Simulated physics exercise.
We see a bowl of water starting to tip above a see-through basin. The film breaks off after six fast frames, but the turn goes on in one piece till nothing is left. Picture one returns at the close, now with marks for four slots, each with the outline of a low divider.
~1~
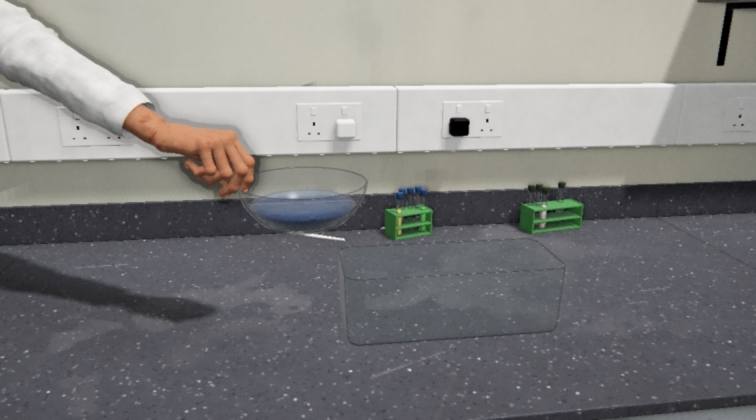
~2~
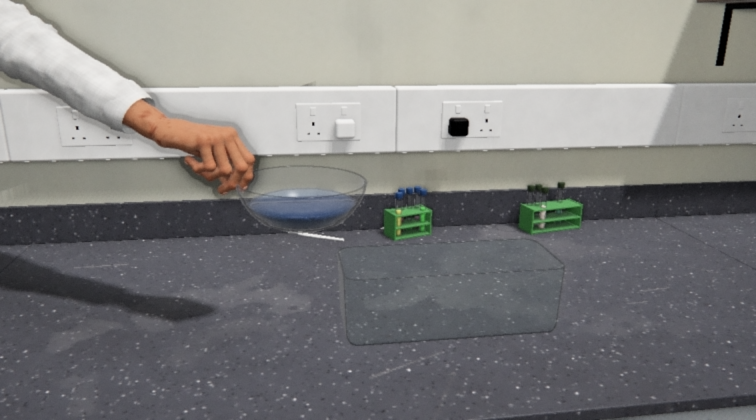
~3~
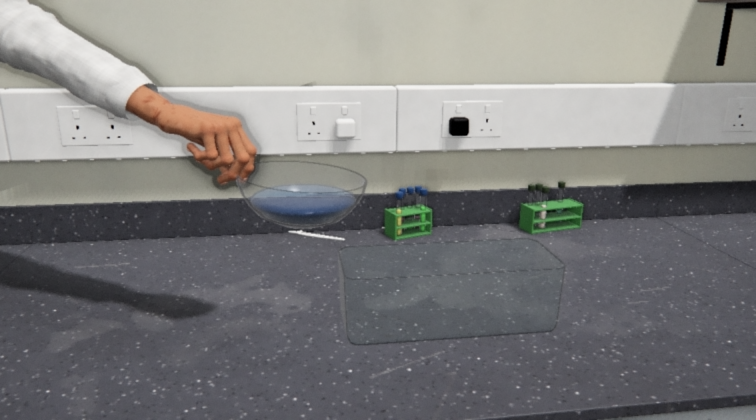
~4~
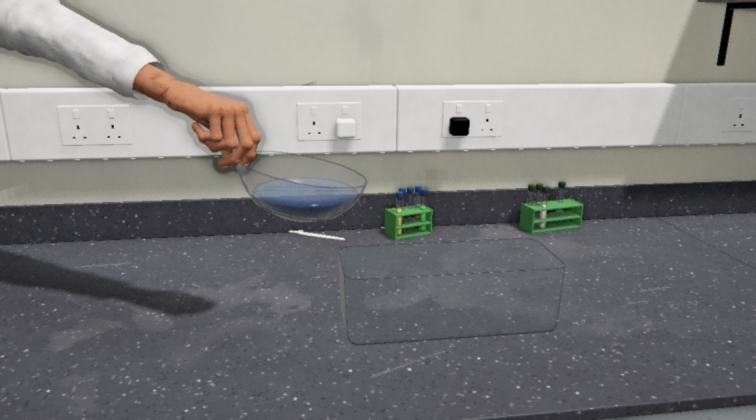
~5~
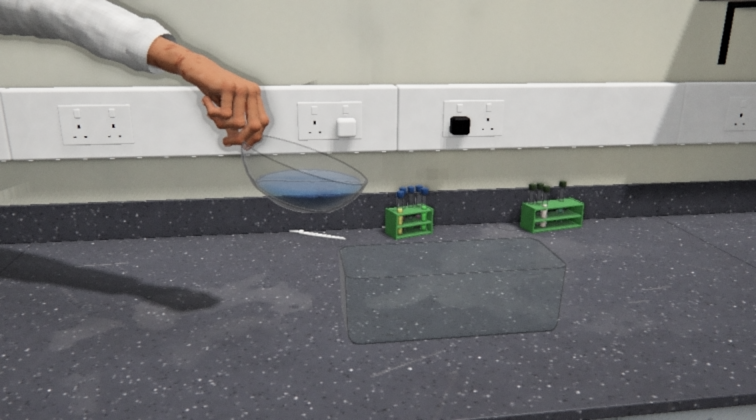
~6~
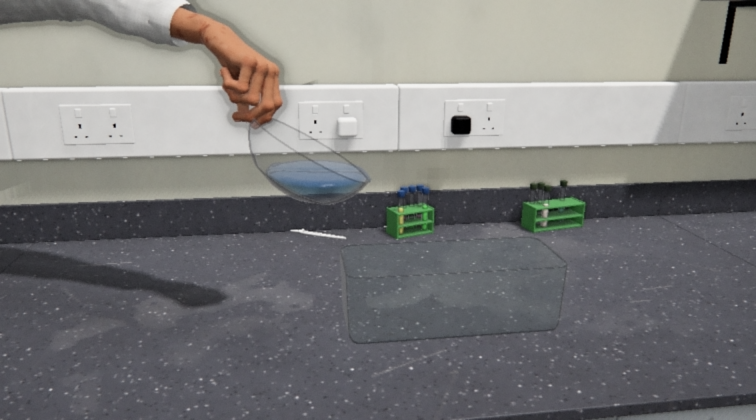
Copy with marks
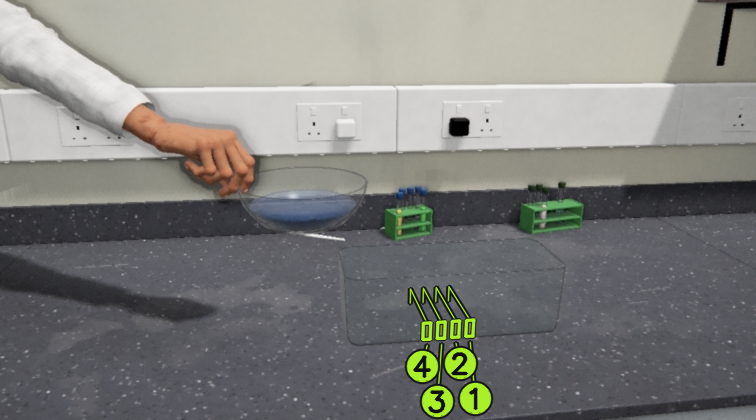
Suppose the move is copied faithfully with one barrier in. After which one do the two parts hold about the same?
3 is best.
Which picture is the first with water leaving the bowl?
Picture 6.
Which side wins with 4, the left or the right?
The right side.
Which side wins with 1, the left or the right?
More ends on the left.
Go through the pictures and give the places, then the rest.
Upright, lip at (365, 179); basin from (347, 343) to (556, 328); nothing has left yet, in the first picture.
Upright, lip at (364, 179); nothing has left yet, in the second picture.
Tipped about 5°, lip at (365, 179); nothing has left yet, in the third picture.
Tipped about 12°, lip at (365, 179); nothing has left yet, in the fourth picture.
Tipped about 21°, lip at (366, 178); nothing has left yet, in the fifth picture.
Tipped about 31°, lip at (367, 177); water is over the lip, down to (367, 177), in the sixth picture.
On the marked copy, 1 at (470, 341); 2 at (455, 343); 3 at (441, 344); 4 at (427, 345).
For slot 1, about 81 % ends left of the wall and 18 % right of it.
For slot 2, about 79 % ends left of the wall and 19 % right of it.
For slot 3, about 48 % ends left of the wall and 51 % right of it.
For slot 4, about 23 % ends left of the wall and 76 % right of it.
